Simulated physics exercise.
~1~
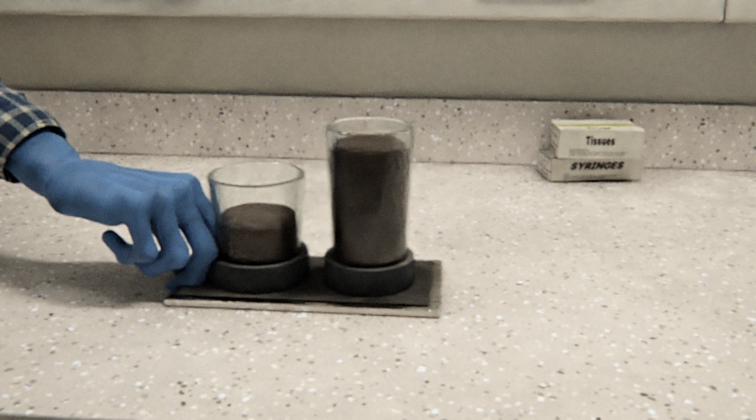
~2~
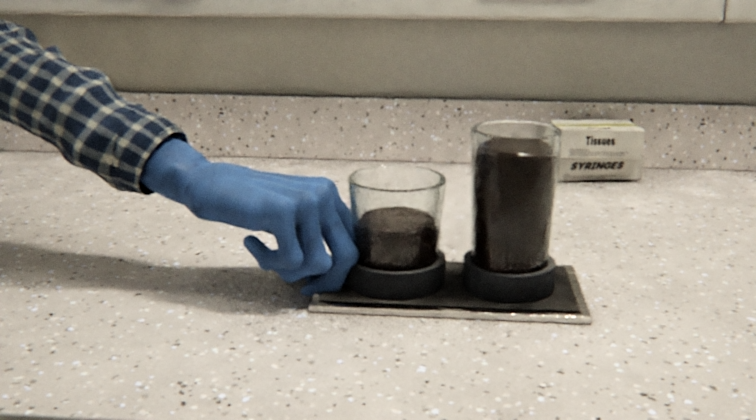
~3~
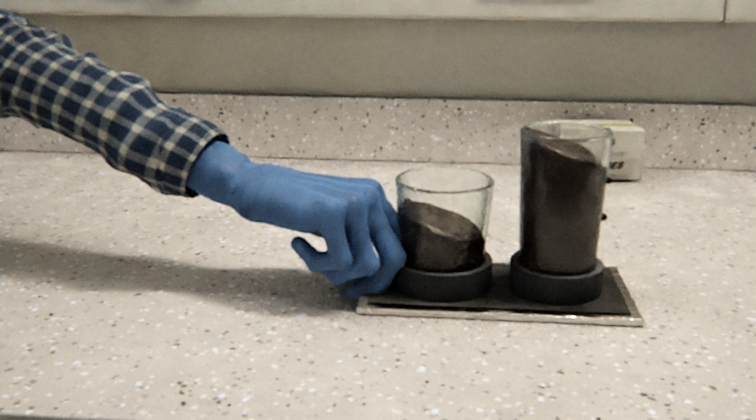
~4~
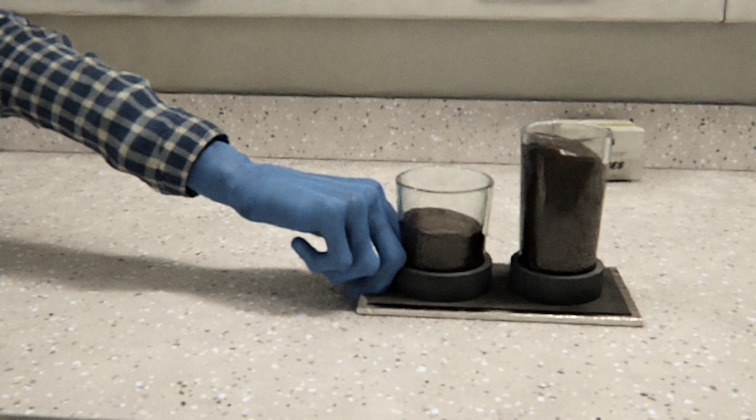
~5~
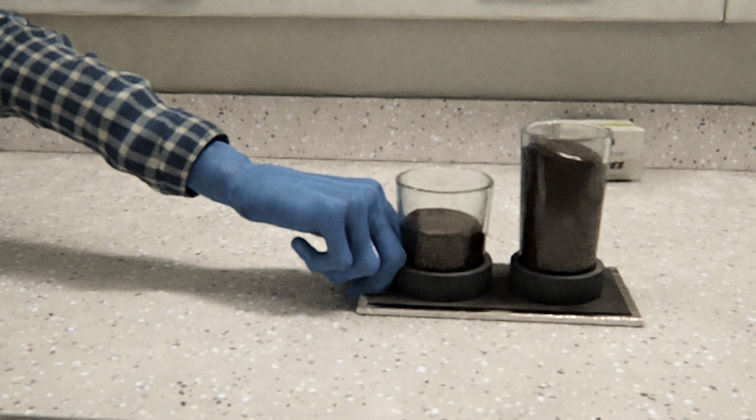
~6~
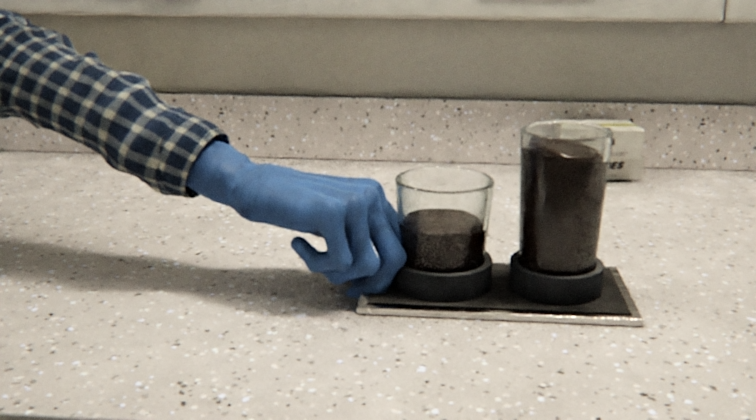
We see a blue-gloved hand slide a tray holding a shorter and a taller open glass of dark coffee rightward along a speckled counter, then stop; the coffee tilts and sloshes, a few drops leaving the tall glass, before settling while the hand stays at the tray.
